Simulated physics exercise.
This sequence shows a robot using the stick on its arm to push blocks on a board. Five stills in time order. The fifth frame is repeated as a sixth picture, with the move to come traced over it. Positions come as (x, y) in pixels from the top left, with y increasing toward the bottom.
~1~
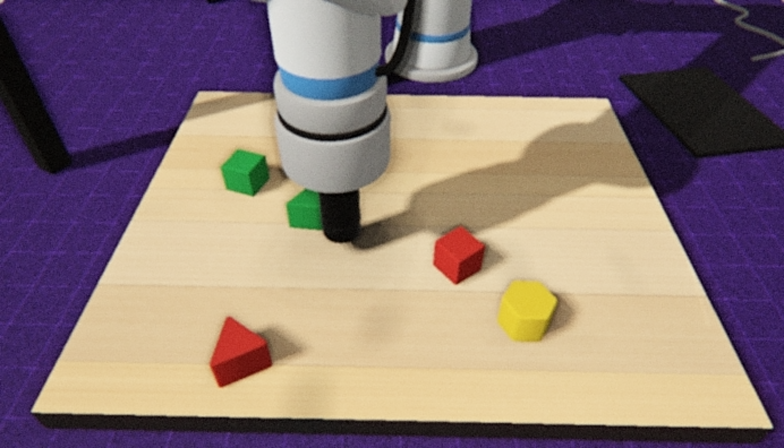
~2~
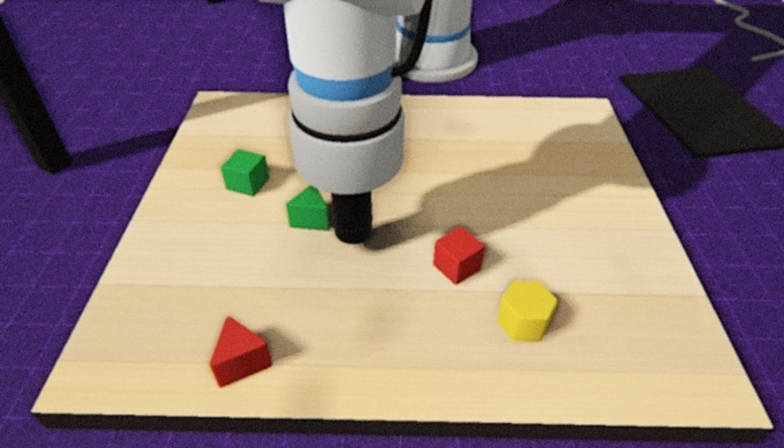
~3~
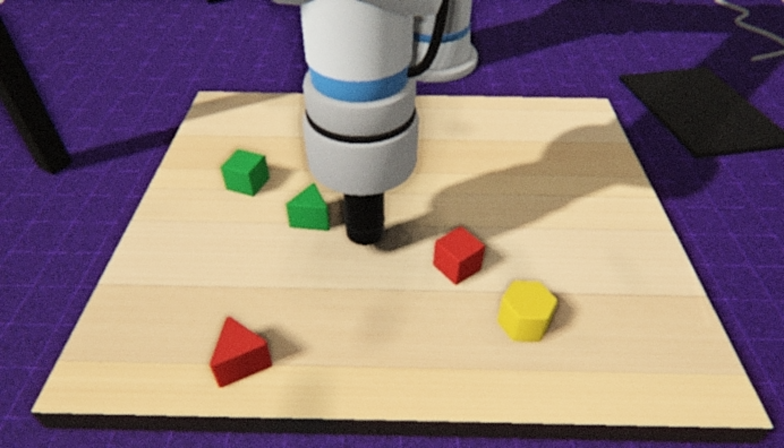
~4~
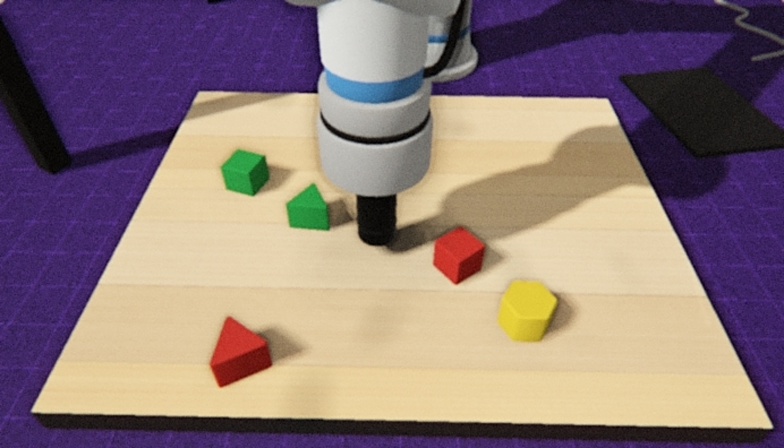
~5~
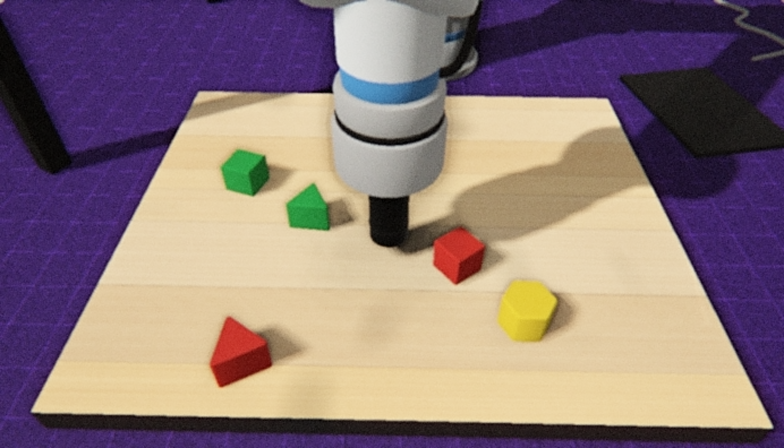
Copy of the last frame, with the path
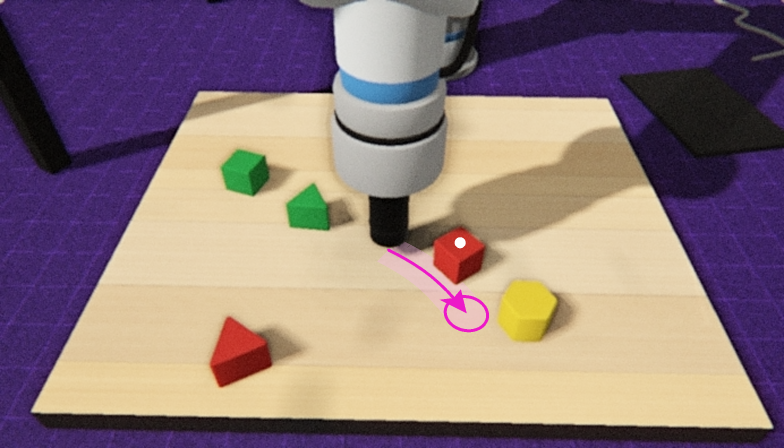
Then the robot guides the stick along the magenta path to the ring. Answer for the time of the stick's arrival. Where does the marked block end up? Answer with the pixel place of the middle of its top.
At roughly (489, 253).
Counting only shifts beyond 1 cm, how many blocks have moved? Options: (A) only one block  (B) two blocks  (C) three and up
It's A.
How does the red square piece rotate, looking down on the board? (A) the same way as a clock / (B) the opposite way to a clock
Option B.
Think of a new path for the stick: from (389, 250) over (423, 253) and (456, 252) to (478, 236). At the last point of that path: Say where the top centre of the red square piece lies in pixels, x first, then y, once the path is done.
Put as a pixel place, it's (486, 252).
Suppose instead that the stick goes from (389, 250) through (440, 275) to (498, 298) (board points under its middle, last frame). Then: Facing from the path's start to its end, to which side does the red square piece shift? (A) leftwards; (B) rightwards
My answer is option A.
Drawn move, from (389, 250) by way of (431, 276) to (466, 313); the dot is on the red square piece.
What follows on the original path. One third of the way, stick at (418, 252); red square piece at (465, 244).
Two thirds of the way, stick at (446, 274); red square piece at (486, 251), turned 50° anticlockwise.
At the end, stick at (469, 299); red square piece at (489, 253), turned 65° anticlockwise; yellow six-sided block still.
